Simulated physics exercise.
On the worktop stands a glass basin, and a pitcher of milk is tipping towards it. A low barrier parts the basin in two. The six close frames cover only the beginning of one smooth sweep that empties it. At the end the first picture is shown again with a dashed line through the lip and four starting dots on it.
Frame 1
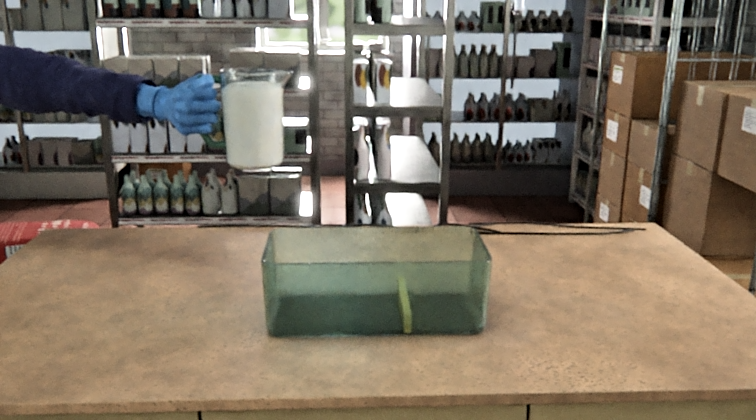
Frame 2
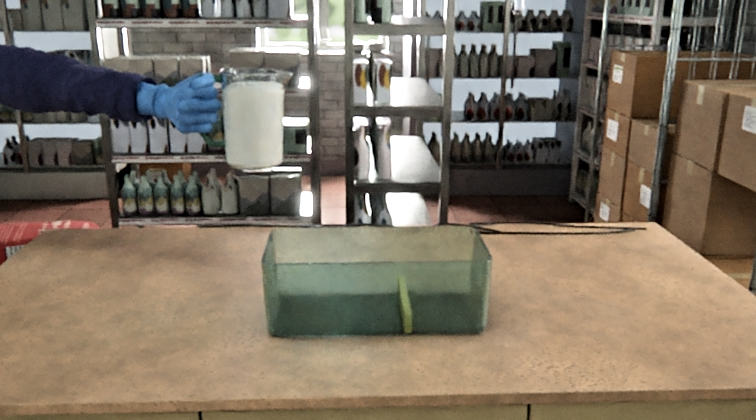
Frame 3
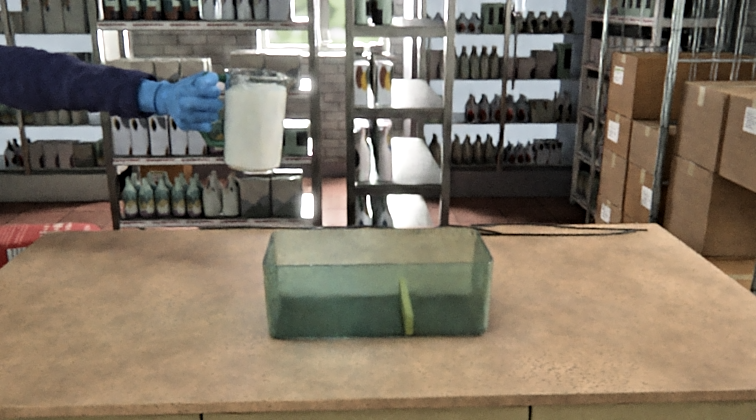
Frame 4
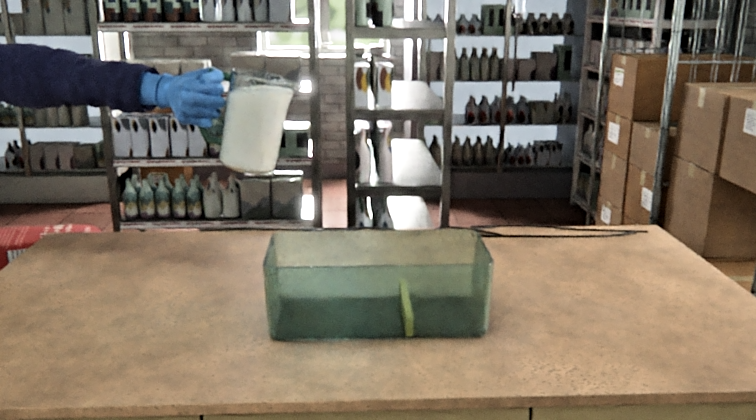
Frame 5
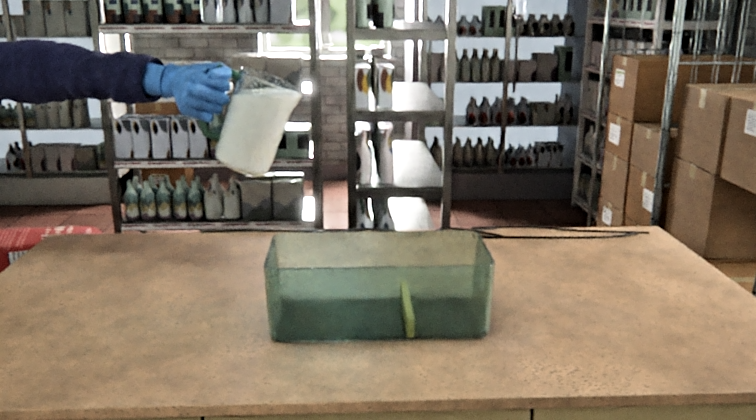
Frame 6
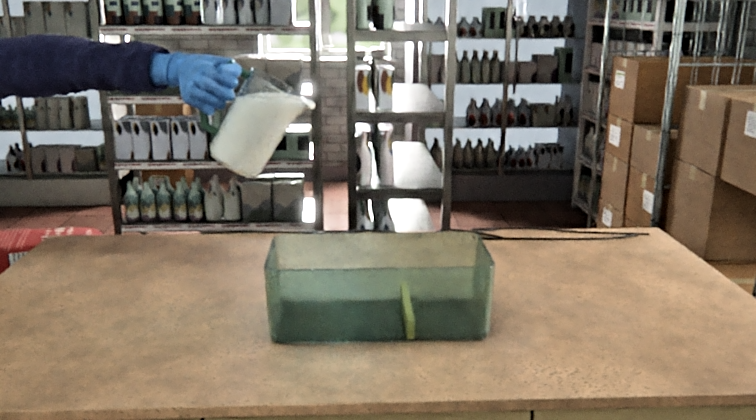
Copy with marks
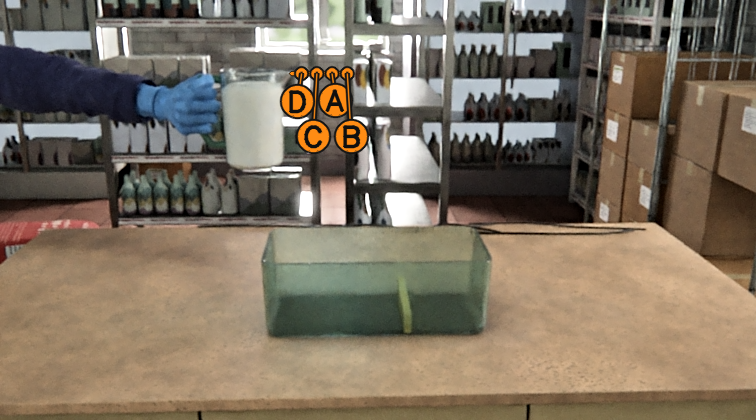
A pitcher of milk, held upright by a blue-gloved hand above and to the left of a glass basin with a low yellow-green barrier, tilts gradually to the right until the milk reaches its lip.
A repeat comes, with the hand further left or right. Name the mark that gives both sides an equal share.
Spot A does it best.
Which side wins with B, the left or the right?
The right side.
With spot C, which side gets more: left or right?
The left side.
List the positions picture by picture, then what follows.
In the first frame, upright, lip at (291, 73); basin from (267, 334) to (485, 331); top of the wall at (404, 294); nothing has left yet.
In the second frame, upright, lip at (292, 74); nothing has left yet.
In the third frame, tipped about 6°, lip at (296, 79); nothing has left yet.
In the fourth frame, tipped about 12°, lip at (301, 86); nothing has left yet.
In the fifth frame, tipped about 21°, lip at (307, 95); nothing has left yet.
In the sixth frame, tipped about 32°, lip at (312, 107); milk is over the lip, down to (312, 107).
On the marked copy, A at (332, 73); B at (347, 73); C at (316, 73); D at (301, 73).
With A, about 50 % ends left of the wall and 48 % right of it.
With B, about 24 % ends left of the wall and 74 % right of it.
With C, about 85 % ends left of the wall and 9 % right of it; 5 % is lost outside.
With D, about 82 % ends left of the wall and 12 % right of it; 6 % is lost outside.
